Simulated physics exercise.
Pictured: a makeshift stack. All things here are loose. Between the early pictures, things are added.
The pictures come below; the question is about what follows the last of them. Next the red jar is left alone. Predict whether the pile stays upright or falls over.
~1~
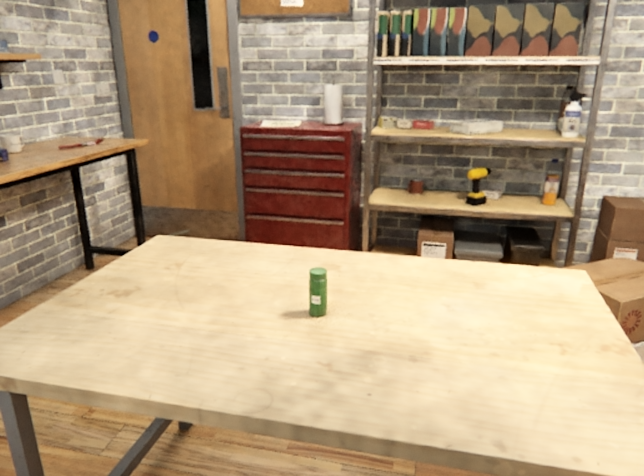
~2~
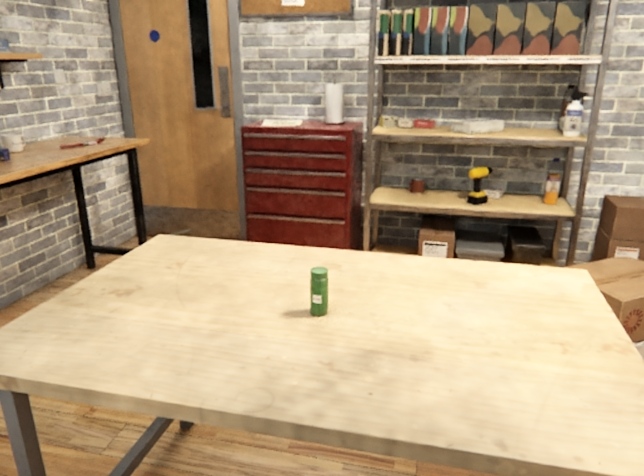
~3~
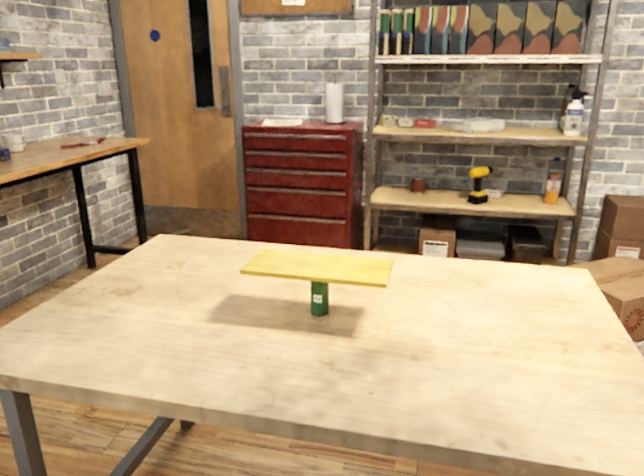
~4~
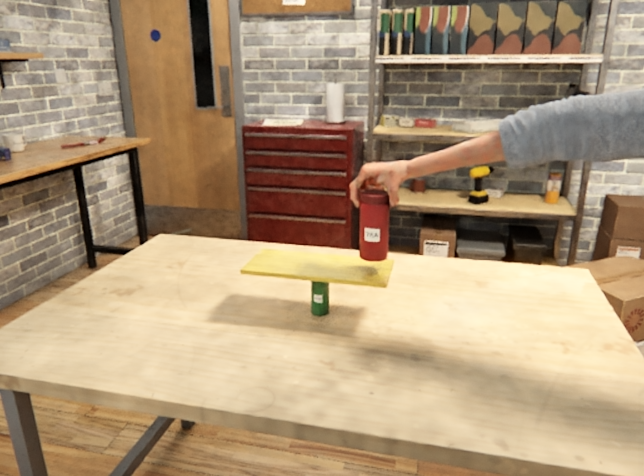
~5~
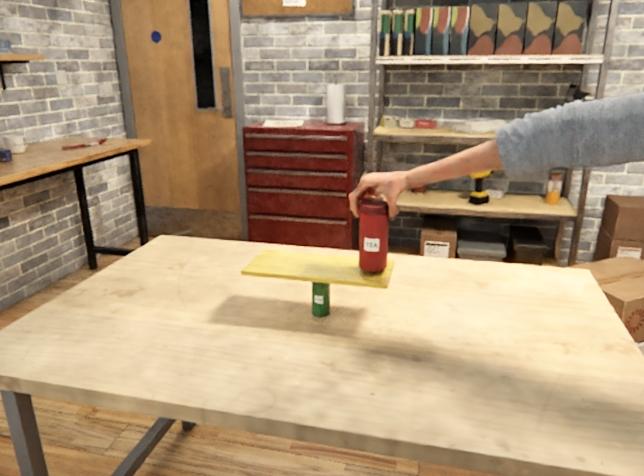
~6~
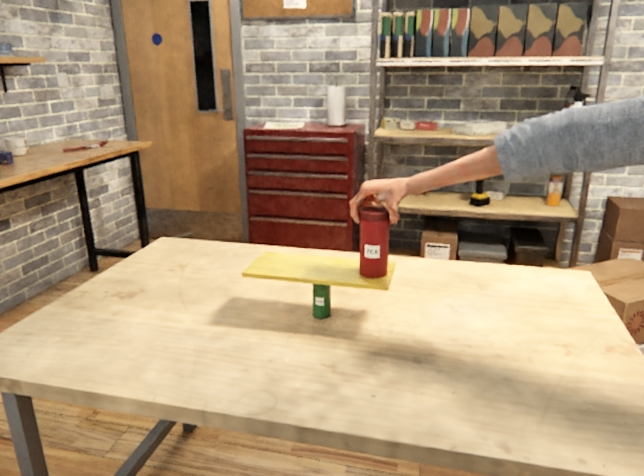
The stack is going to be upset.
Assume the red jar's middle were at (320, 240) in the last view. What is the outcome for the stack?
Stands.
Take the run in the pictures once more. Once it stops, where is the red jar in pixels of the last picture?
The object ends up somewhere around (453, 317).
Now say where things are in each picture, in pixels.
In the first picture, the last thing is not in view yet; green shaker (318, 292).
In the second picture, the last thing is not in view yet; green shaker (319, 292).
In the third picture, the last thing is not in view yet; green shaker (320, 291).
In the fourth picture, coming down; red jar (374, 225); green shaker (320, 291).
In the fifth picture, coming down; red jar (374, 235); green shaker (321, 292).
In the sixth picture, set down, still held; red jar (374, 242); green shaker (322, 294).
Then, 0.40 s after the last picture, red jar now fallen; yellow board tipped 48° from how it was.
Then, 0.60 s after the last picture, yellow board now fallen; green shaker tipped 50° from how it was.
By the end, fallen, red jar, green shaker and yellow board. Seen from the same camera at the end, red jar near (454, 317). The stack loses its balance.
